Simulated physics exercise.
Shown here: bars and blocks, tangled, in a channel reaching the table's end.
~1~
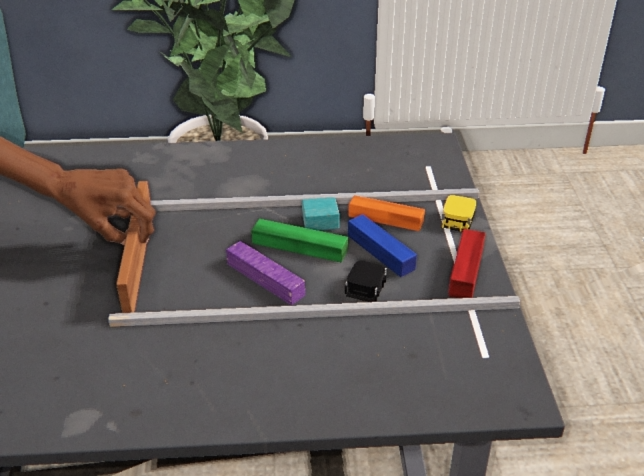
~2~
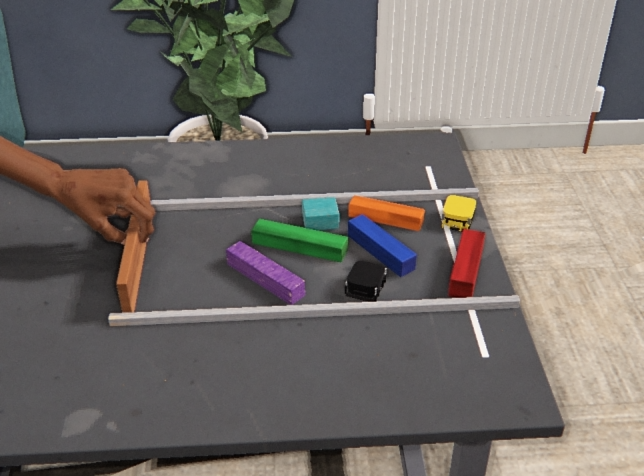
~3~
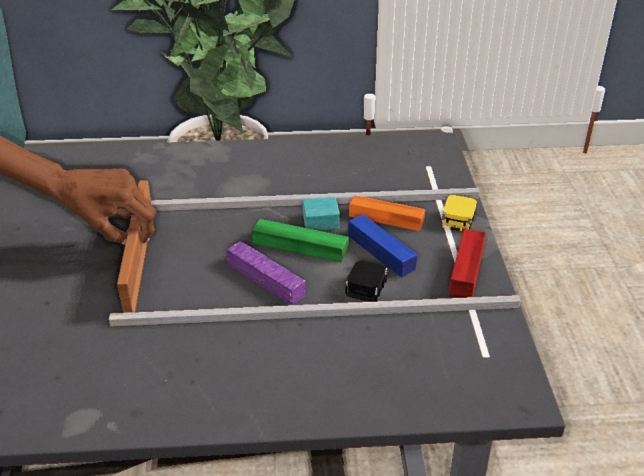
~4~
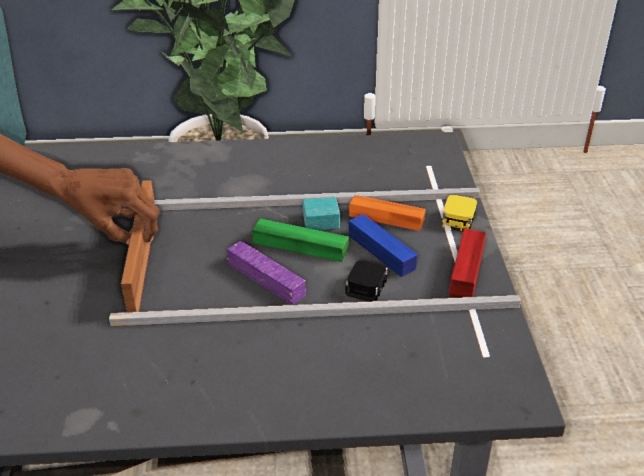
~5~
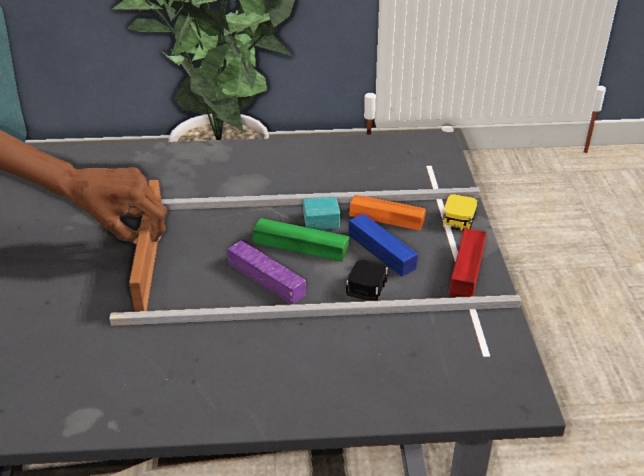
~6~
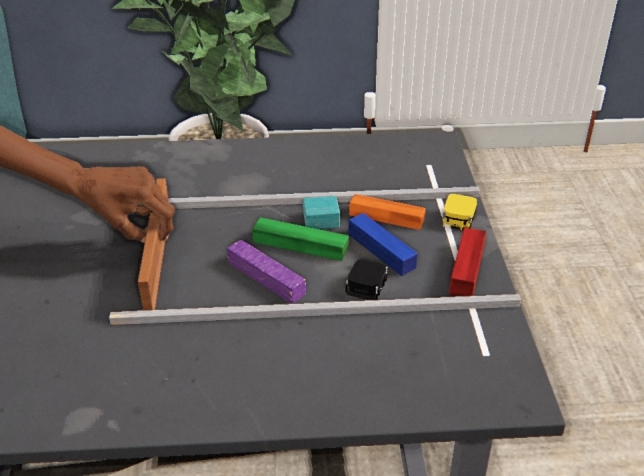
A hand slid an orange board slightly to the right between two rails on a dark table, while the colorful blocks and the small black and yellow objects ahead of it stayed practically still.
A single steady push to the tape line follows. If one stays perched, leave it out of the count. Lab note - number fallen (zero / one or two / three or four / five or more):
Number fallen: Three or four.
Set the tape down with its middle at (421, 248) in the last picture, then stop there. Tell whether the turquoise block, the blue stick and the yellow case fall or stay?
The turquoise block is still there. The blue stick is still there. The yellow case is gone.
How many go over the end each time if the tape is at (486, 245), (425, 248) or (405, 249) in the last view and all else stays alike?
It would be 7, 1 and 0.
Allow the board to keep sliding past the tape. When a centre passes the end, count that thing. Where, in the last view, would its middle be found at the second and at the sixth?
At (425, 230) for the second, at (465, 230) for the sixth.
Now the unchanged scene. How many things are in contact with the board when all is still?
Tally at the end: 2.
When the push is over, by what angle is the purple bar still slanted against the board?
Roughly 0°.
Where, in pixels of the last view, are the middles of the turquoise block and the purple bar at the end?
In order, first (458, 199), then (471, 264).
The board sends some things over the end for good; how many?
Total: 4.
Soon after, none off yet; yellow case at rest near (460, 213); red stick at rest near (468, 262); orange stick at rest near (387, 212).
Then, none off yet; yellow case at rest near (460, 213); red stick at rest near (468, 262); orange stick moved a little near (400, 211).
Further on, none off yet; yellow case moved about its own width near (484, 213); red stick moved a little near (494, 264); orange stick moved about its own width near (460, 214).
At rest, the number that fall off is three or four; fallen, blue stick, orange stick, red stick and yellow case.
